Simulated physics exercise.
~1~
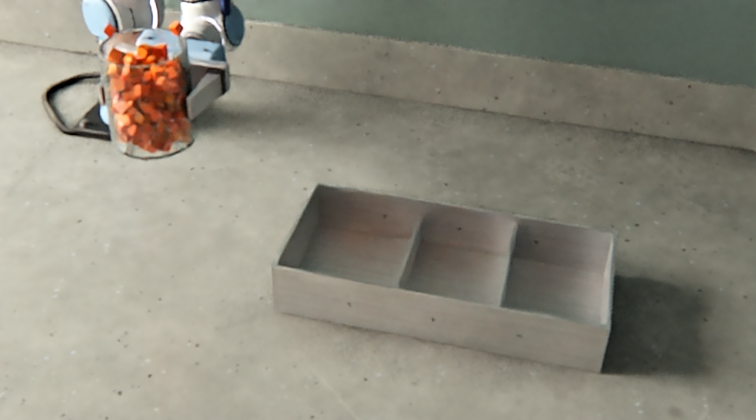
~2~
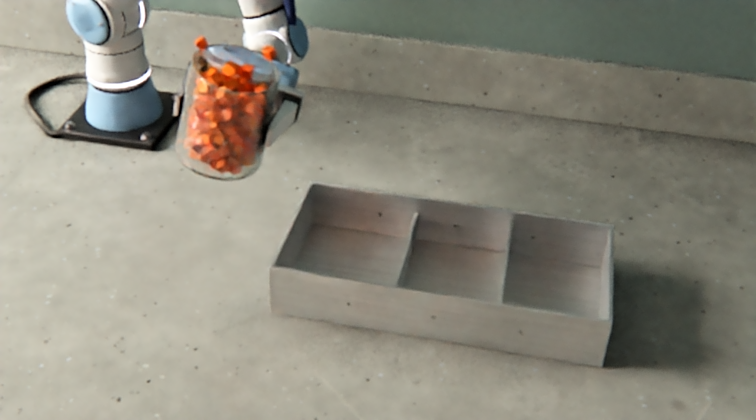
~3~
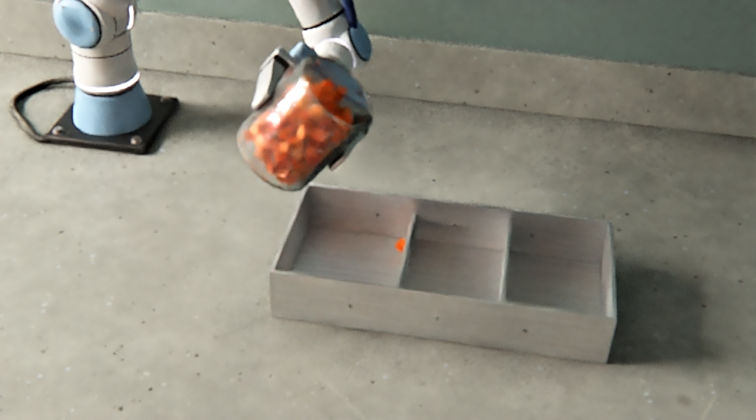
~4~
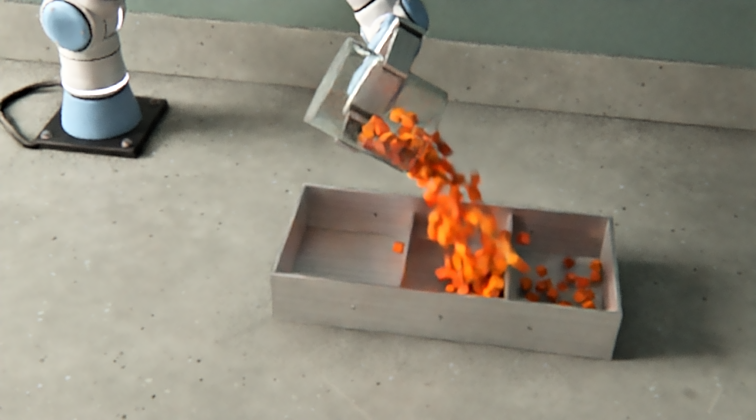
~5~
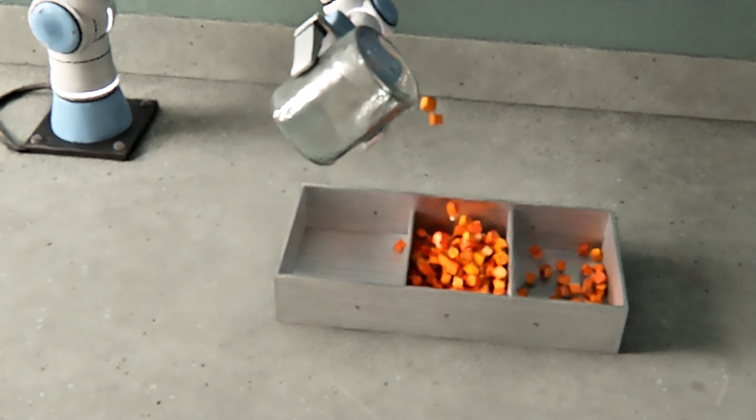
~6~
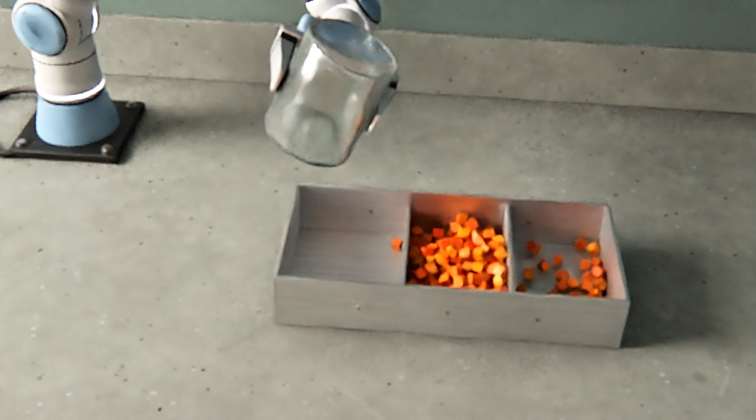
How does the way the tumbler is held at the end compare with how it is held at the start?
At the start the tumbler is held upright, while at the end it is leaning.
